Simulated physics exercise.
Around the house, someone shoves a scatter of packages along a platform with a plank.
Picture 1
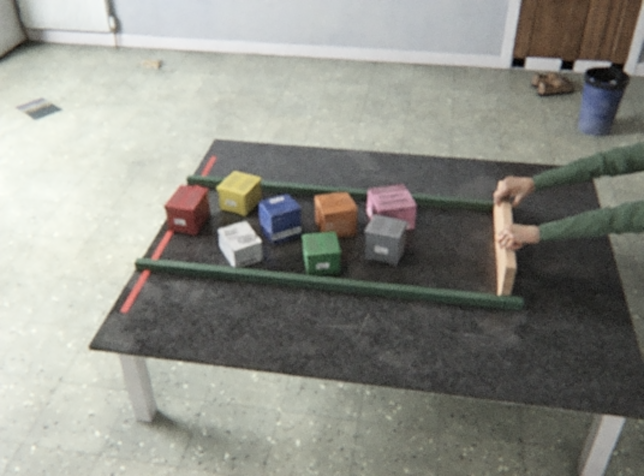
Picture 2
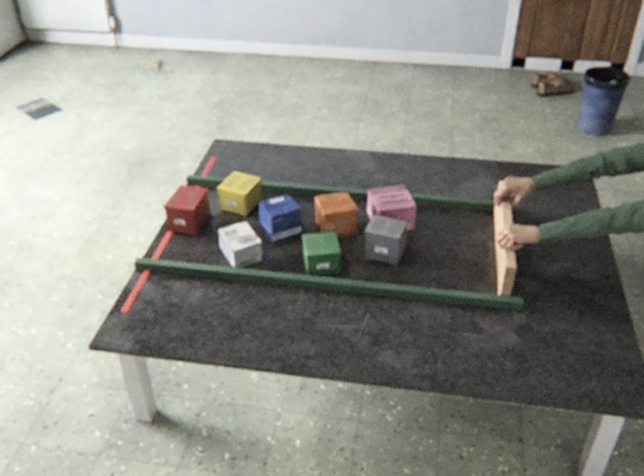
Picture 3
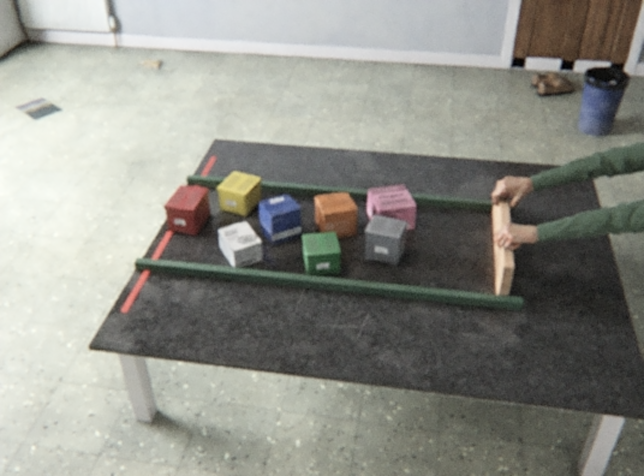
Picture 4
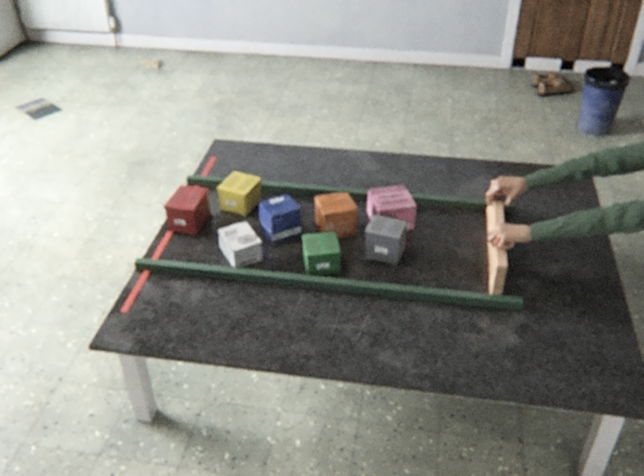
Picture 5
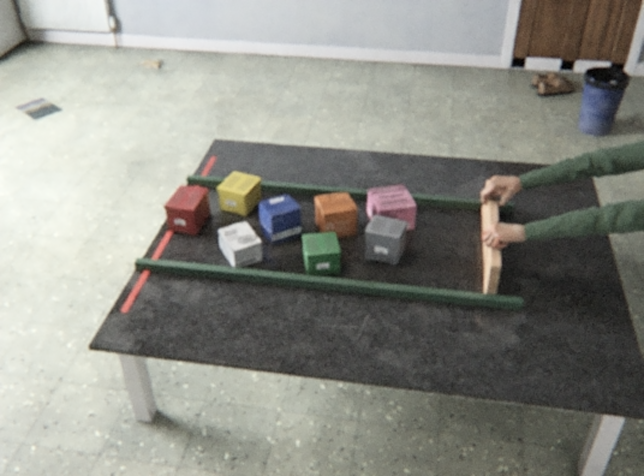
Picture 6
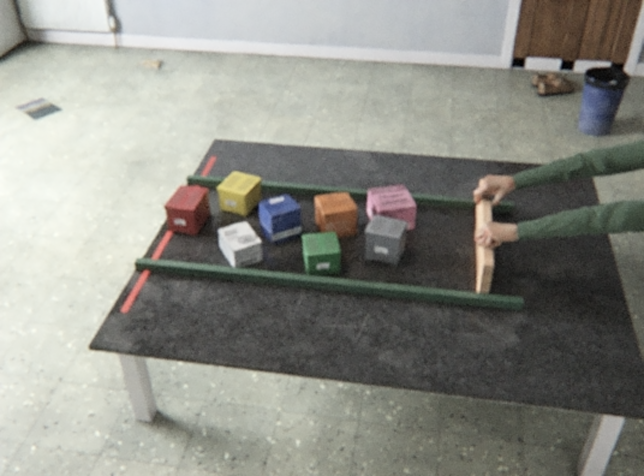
On a dark table, two hands slide a plank slightly left toward eight still boxes.
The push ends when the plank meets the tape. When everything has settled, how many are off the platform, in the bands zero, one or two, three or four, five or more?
It is going to spill five or more of them.
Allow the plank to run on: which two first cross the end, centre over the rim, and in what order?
Sequence: Red tote before yellow tote.
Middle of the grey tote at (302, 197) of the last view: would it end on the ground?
Note: Grey tote leaves the top.
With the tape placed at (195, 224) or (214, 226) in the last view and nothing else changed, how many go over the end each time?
You'd count 5 the first time and 2 the second.
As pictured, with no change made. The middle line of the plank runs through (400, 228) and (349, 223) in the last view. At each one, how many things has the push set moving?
At first I count 2, and then 5.
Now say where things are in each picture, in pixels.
Red tote (188, 210); yellow tote (240, 194); white box (240, 245); plank (504, 237); tape (175, 222), in the first picture.
Yellow tote (240, 194); grey tote (386, 241), in the second picture.
White box (240, 245); orange box (336, 216), in the third picture.
Red tote (188, 210); green tote (321, 255), in the fourth picture.
Yellow tote (240, 194); pink box (391, 209), in the fifth picture.
Red tote (188, 210); yellow tote (240, 194); white box (240, 245); plank (484, 235); tape (175, 222), in the sixth picture.
Soon after, none off yet; red tote at rest near (188, 210); yellow tote at rest near (240, 194); white box at rest near (240, 245).
By the end, the number that fall off is five or more; fallen, pink box, grey tote, orange box, green tote, blue parcel, white box, yellow tote and red tote.
